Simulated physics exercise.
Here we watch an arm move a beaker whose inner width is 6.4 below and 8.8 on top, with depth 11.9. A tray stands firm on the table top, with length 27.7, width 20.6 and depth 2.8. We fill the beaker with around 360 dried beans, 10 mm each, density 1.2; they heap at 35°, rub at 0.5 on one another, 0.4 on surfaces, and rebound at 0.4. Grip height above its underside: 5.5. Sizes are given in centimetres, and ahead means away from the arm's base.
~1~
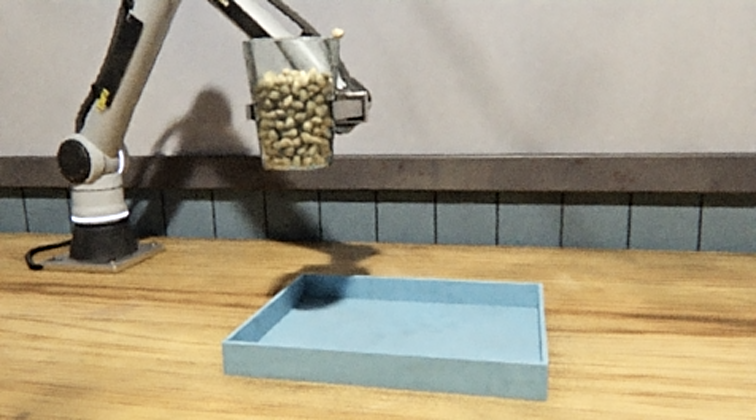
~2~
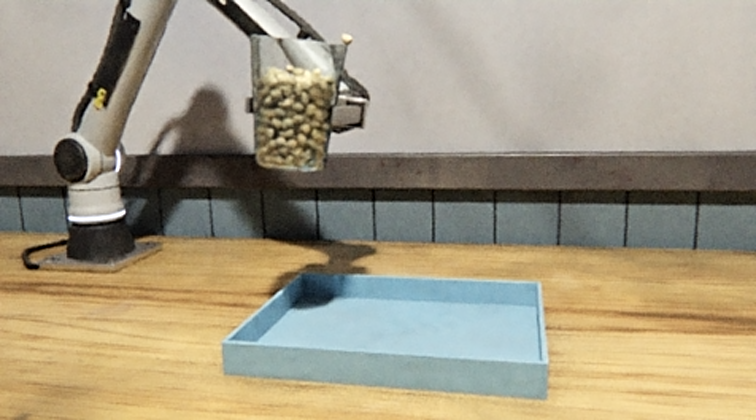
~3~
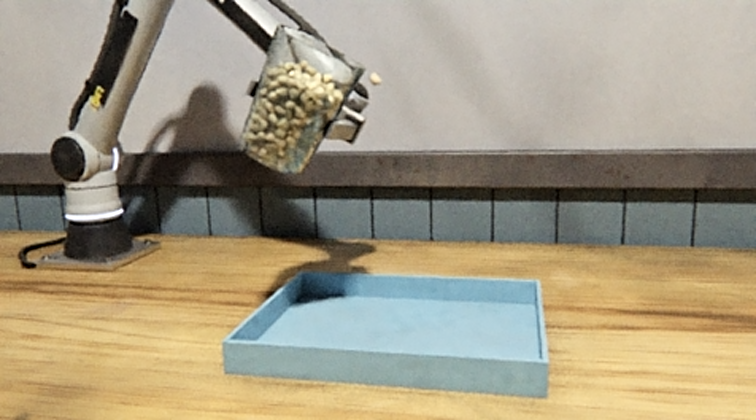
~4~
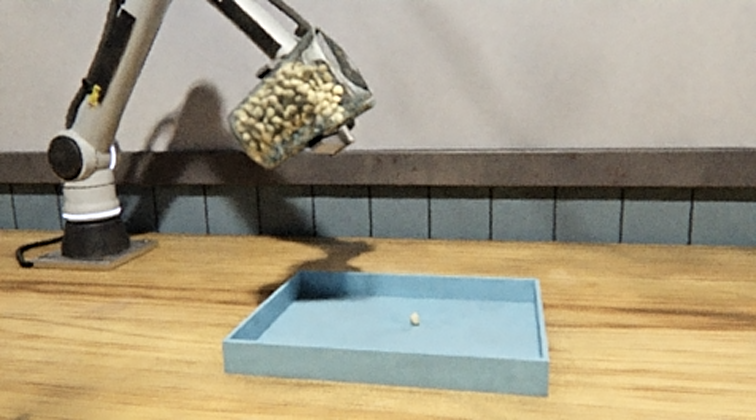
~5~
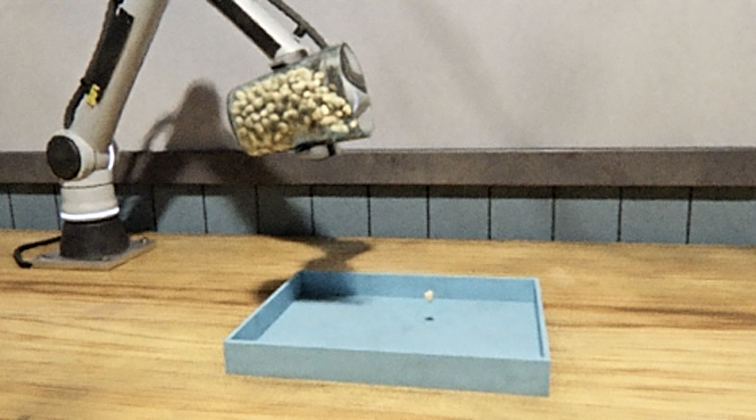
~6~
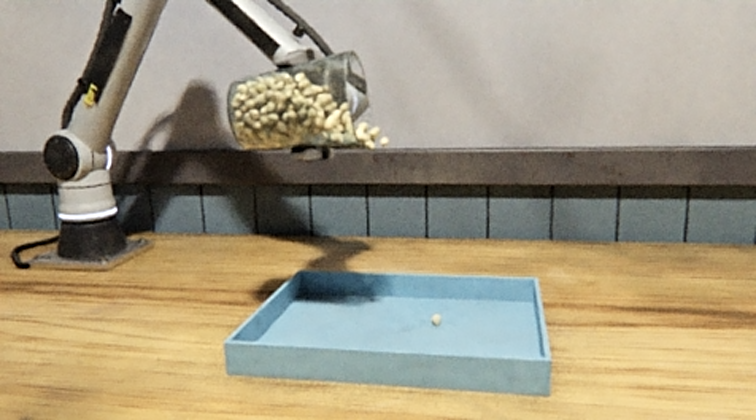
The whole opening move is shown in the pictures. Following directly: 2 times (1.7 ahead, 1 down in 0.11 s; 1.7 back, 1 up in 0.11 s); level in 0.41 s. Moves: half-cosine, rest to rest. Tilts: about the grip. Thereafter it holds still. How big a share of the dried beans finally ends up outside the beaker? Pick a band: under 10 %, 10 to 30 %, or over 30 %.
10 to 30 %.
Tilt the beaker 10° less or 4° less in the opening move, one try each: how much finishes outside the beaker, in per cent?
Estimates, in order: 5 % and 10 %.
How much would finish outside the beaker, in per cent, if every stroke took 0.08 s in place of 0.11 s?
Then about 25 per cent.
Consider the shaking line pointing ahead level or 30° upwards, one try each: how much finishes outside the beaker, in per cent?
Roughly 30 per cent, then 30 per cent.
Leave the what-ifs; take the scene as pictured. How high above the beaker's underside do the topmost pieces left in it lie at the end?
Height at rest: About 10.0 centimetres.
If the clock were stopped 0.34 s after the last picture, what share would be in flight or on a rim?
Around 3 per cent of the load.
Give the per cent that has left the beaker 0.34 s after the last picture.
Roughly 5 percent is out.
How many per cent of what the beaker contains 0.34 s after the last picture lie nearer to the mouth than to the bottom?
My estimate is near 45 per cent.
Then, 0.34 s after the last picture, tilted 84° forward, highest piece 24 above the table; 337 in the beaker, 12 in the tray, 9 in flight or on a rim.
Then, 0.68 s after the last picture, tilted 31° forward, highest piece 28 above the table; 300 in the beaker, 53 in the tray, 5 in flight or on a rim.
Then, 1.05 s after the last picture, level, highest piece 28 above the table; 300 in the beaker, 58 in the tray.
Then, 2.10 s after the last picture, level, highest piece 28 above the table; 300 in the beaker, 58 in the tray.
Final count, 300 in the beaker, 58 in the tray. That is 16 % outside the beaker.
